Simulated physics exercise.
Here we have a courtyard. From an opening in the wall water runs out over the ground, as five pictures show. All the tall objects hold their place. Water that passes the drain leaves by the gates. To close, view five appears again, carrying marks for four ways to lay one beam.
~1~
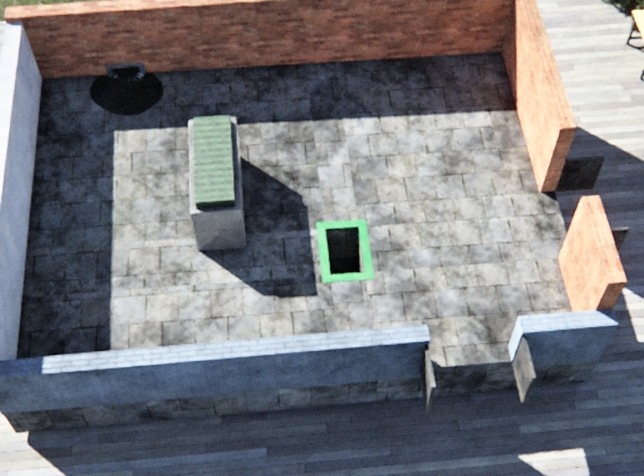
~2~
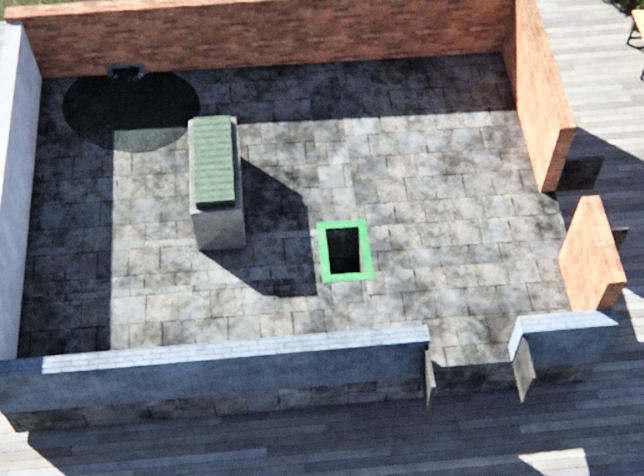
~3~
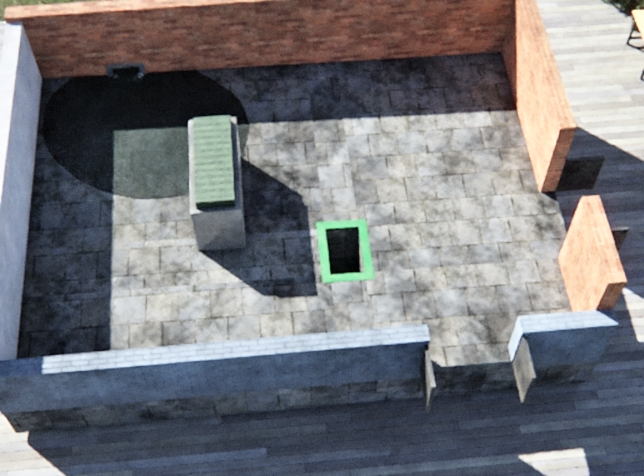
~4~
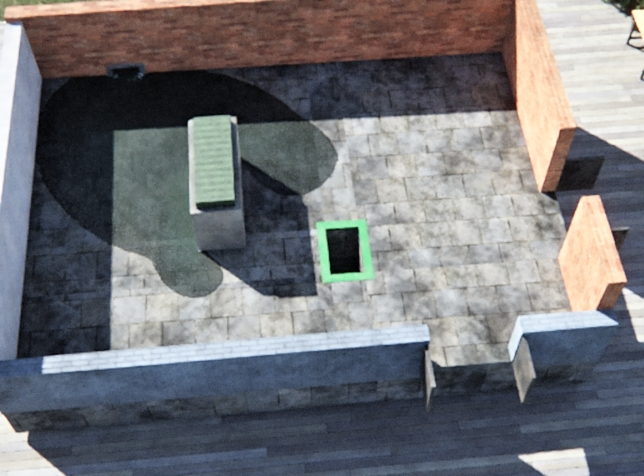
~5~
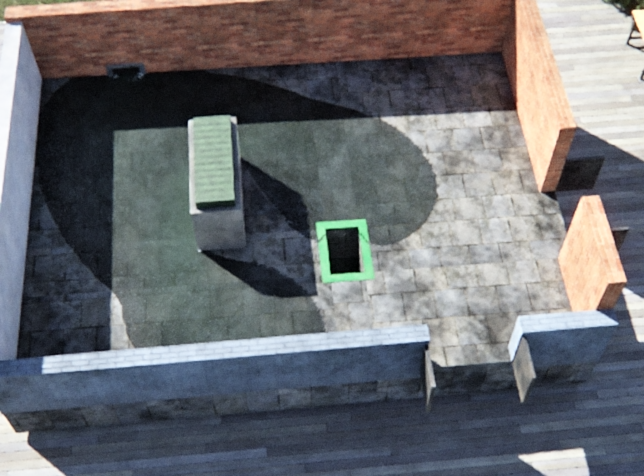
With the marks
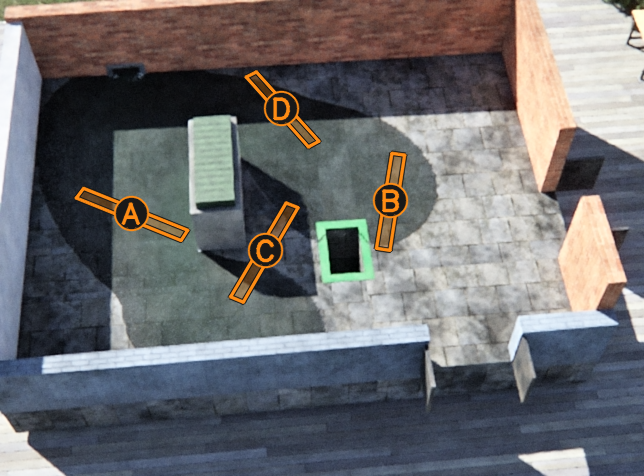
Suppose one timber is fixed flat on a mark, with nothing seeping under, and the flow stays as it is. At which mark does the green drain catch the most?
I would pick position B.
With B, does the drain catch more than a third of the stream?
No, it does not.
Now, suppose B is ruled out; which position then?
Here it is position D.
In orange, A from (80, 193) to (184, 235); B from (383, 249) to (398, 154); C from (236, 299) to (292, 205); D from (251, 74) to (313, 144).
With A, about 8 % of the stream goes into the green drain, about 91 % out by the gates.
With B, about 24 % of the stream goes into the green drain, about 75 % out by the gates.
With C, about 7 % of the stream goes into the green drain, about 93 % out by the gates.
With D, about 13 % of the stream goes into the green drain, about 86 % out by the gates.
